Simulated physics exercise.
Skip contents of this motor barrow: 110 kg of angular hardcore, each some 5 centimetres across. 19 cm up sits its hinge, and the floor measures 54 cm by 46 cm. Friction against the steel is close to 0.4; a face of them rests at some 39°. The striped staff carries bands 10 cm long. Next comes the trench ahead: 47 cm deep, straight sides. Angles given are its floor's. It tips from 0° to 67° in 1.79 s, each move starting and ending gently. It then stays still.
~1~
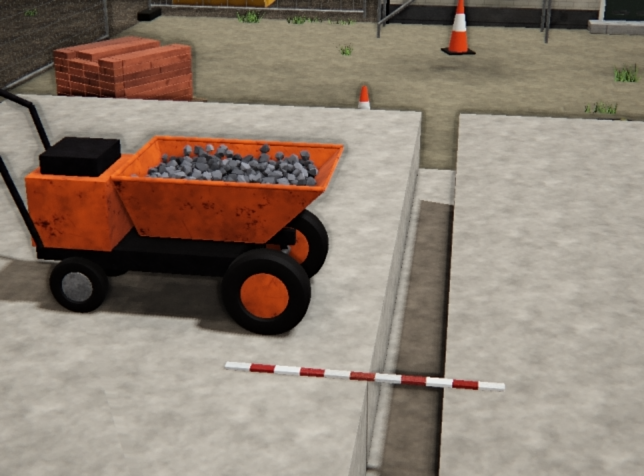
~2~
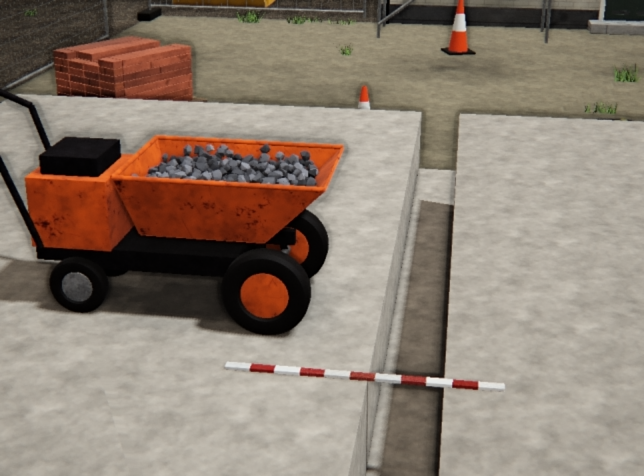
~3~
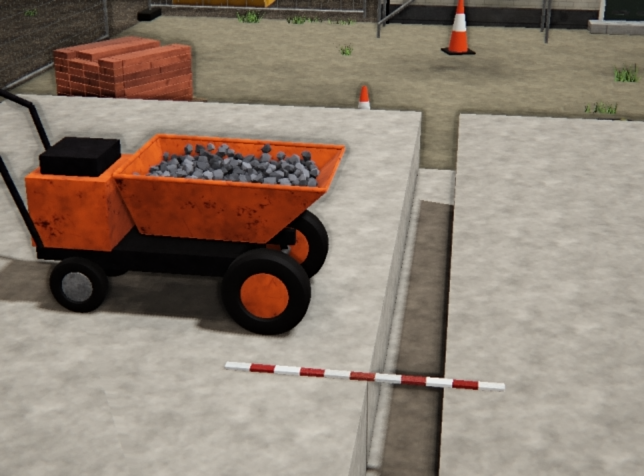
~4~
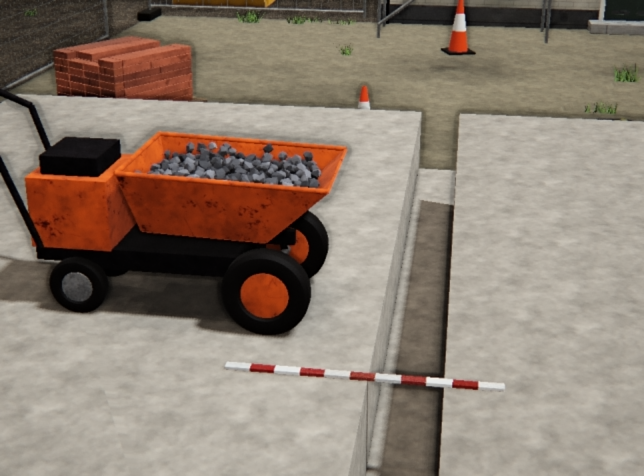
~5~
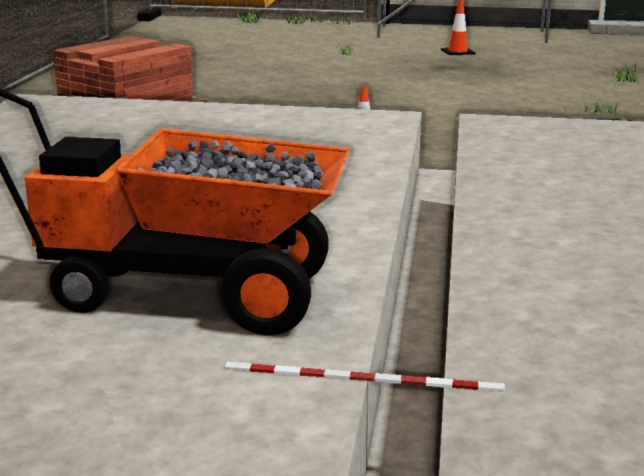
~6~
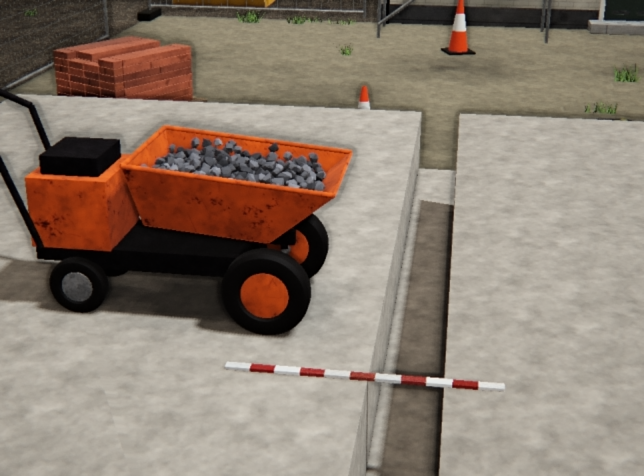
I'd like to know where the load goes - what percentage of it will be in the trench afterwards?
I would put it at about 92 per cent.
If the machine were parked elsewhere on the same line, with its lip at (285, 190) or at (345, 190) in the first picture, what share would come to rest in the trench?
Result: Close to 95 then close to 75 per cent.
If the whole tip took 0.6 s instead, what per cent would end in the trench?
With that change, it comes to around 70 per cent.
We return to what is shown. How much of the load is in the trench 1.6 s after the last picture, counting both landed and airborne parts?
Some 25 per cent of the load by that point.
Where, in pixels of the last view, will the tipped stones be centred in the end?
Somewhere near pixel (418, 385).
Then, 1.0 s after the last picture the floor is at 56°, 100 % in the skip; the foremost stones are at (386, 264).
Then, 1.6 s after the last picture the floor is at 67°, 72 % in the skip, 26 % in the trench, 2 % past the trench; the foremost stones are at (467, 318).
Then, 1.9 s after the last picture the floor is at 67°, 37 % in the skip, 55 % in the trench, 8 % past the trench; the foremost stones are at (513, 321).
Then, 3.9 s after the last picture the floor is at 67°, 0 % in the skip, 92 % in the trench, 8 % past the trench; the foremost stones are at (530, 320).
